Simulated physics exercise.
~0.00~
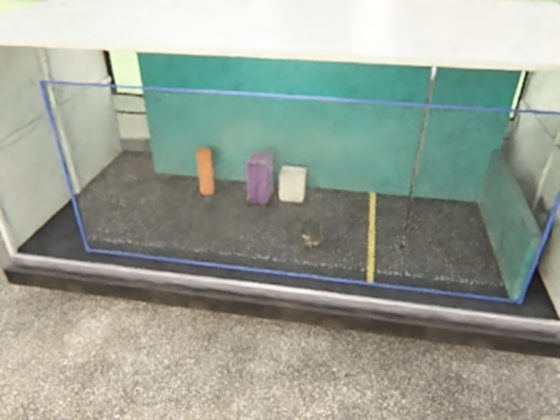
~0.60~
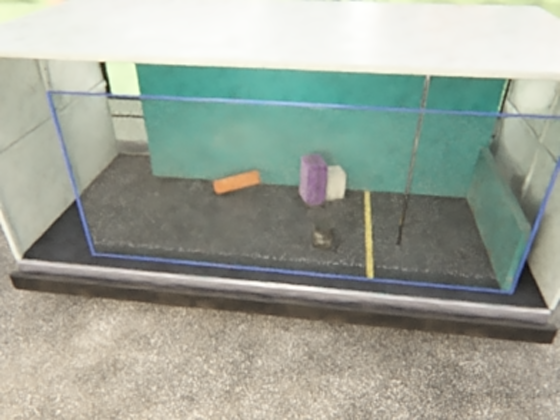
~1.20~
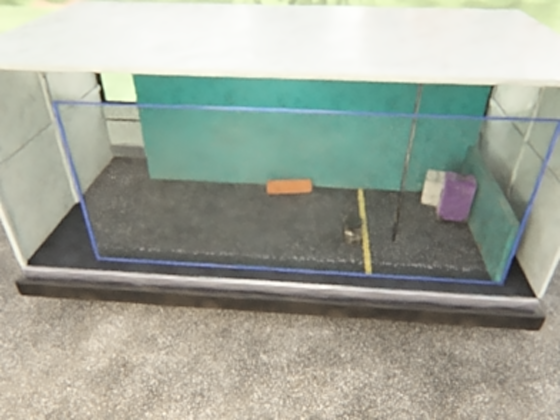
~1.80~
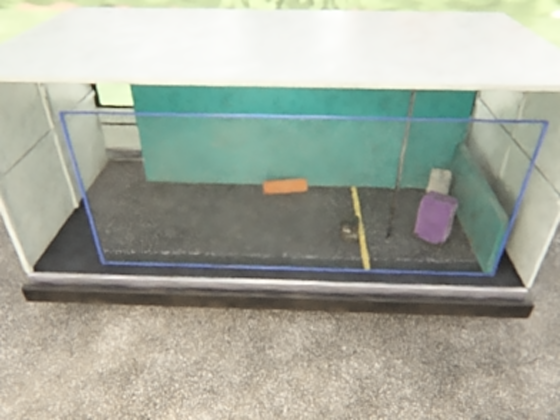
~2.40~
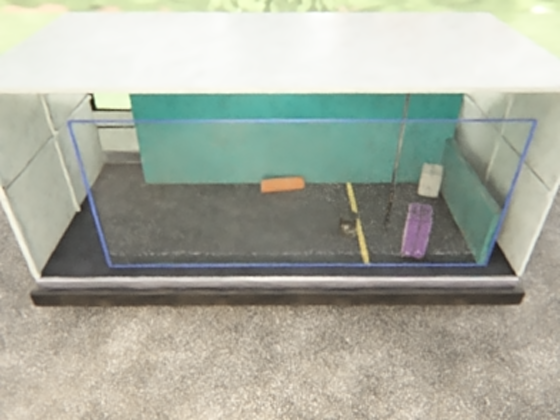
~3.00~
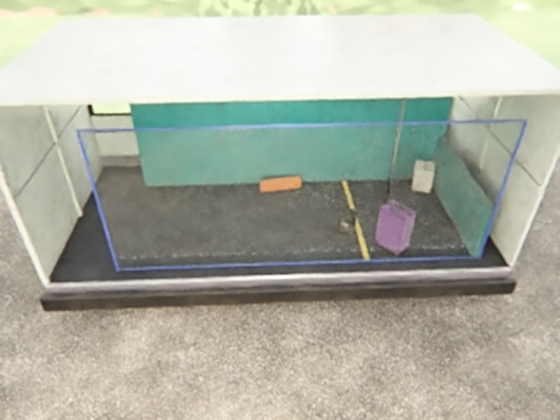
Purple case and white pack sliding right across a yellow line as an orange roll topples, the dark bucket stopping short.
